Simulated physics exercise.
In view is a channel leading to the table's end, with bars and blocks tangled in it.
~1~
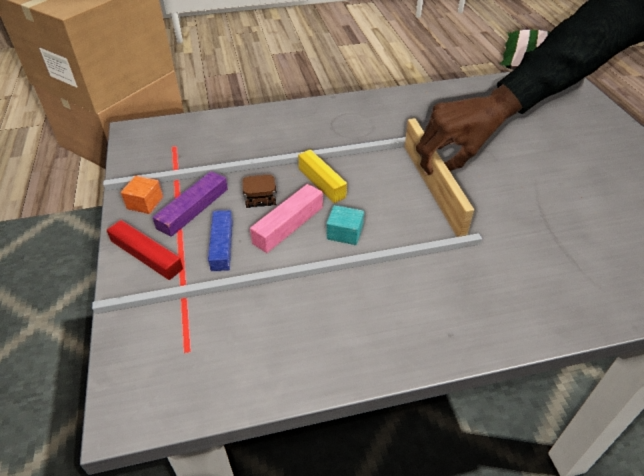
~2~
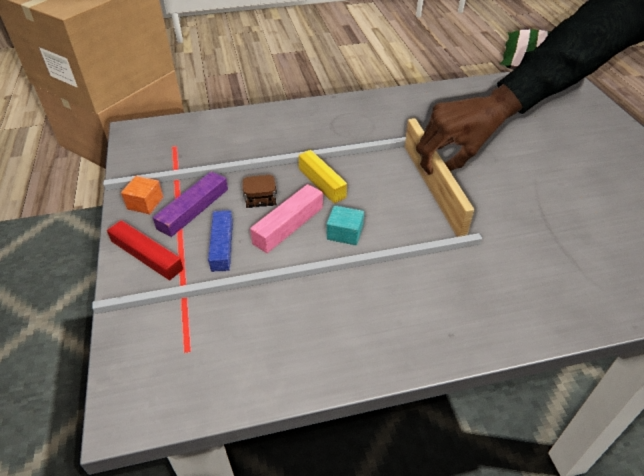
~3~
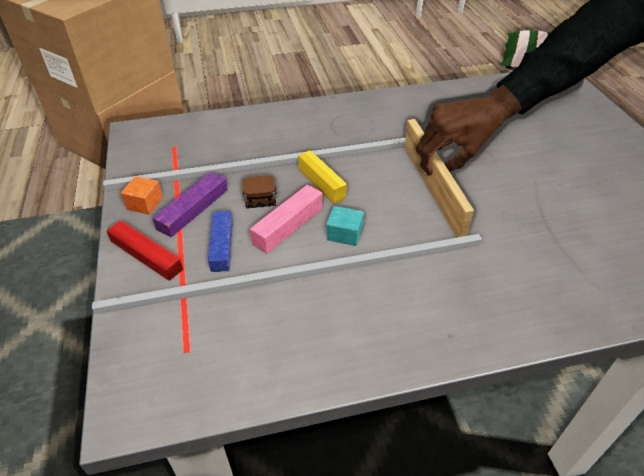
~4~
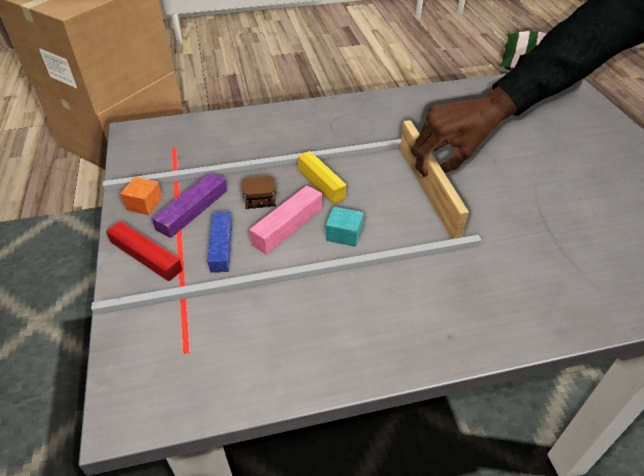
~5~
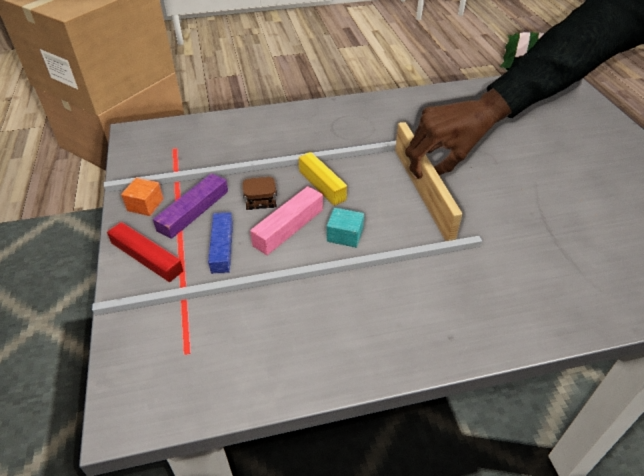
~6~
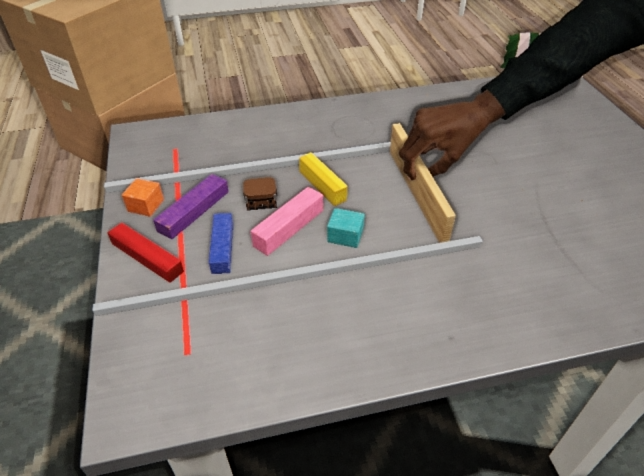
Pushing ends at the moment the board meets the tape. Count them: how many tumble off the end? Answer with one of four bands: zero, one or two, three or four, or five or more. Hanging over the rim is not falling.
One or two.
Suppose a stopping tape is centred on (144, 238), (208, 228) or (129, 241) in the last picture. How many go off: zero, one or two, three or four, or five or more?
Going tape by tape, I get three or four, then zero, then five or more.
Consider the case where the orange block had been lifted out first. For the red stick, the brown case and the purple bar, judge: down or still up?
As for the red stick, it is not retained; the brown case is retained; the purple bar is retained.
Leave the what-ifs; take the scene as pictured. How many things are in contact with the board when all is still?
At rest, 3 are in contact.
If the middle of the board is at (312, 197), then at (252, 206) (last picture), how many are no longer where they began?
At first I count 3, and then 6.
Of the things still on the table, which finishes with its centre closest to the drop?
The purple bar is the one.
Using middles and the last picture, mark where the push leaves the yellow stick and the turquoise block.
(169, 199) and (164, 269), roughly.
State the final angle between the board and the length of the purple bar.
The angle comes out near 35 degrees.
A little later, none off yet; orange block at rest near (143, 197); red stick at rest near (145, 252); purple bar at rest near (193, 205).
Next, none off yet; orange block moving near (135, 197); red stick shifted a little near (122, 255); purple bar shifted a little near (156, 206).
When it is over, the number that fall off is one or two; down, red stick and orange block.
